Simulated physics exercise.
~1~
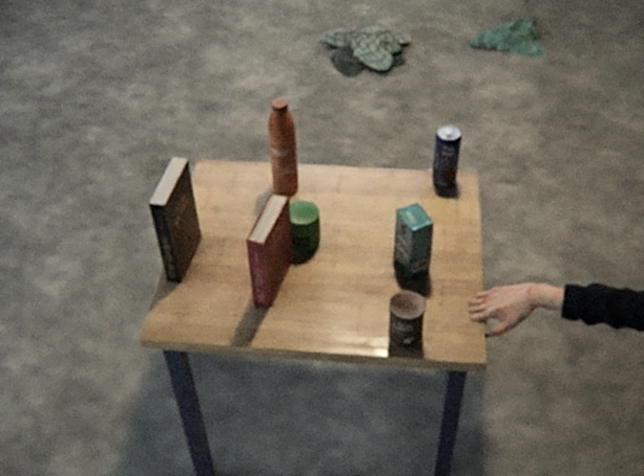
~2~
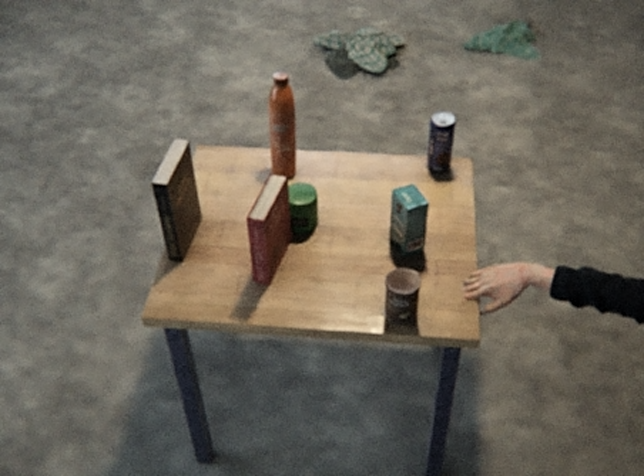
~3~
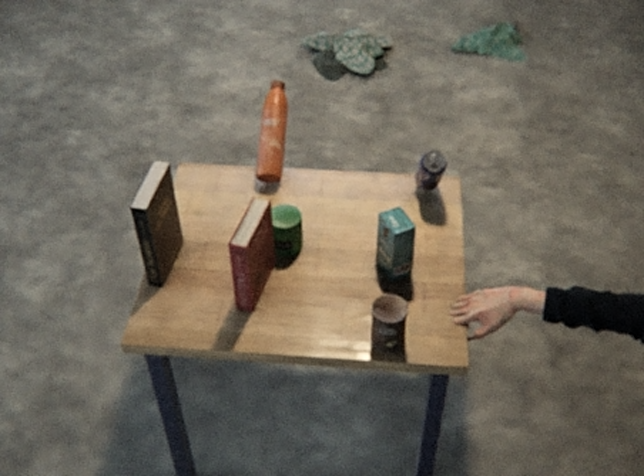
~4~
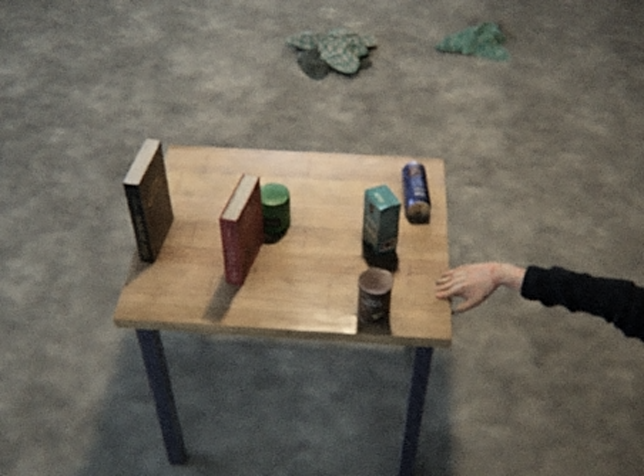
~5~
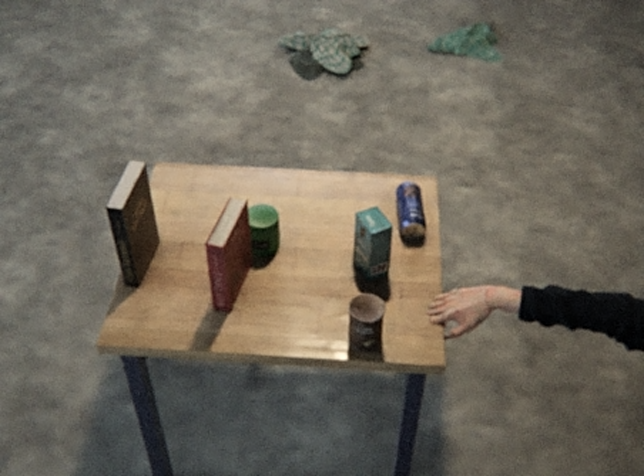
An orange bottle tipped over and dropped off the far edge of a light wooden table while a hand rested at the right edge; the blue can toppled onto its side, and the books, green jar, brown tin and turquoise carton stayed upright.
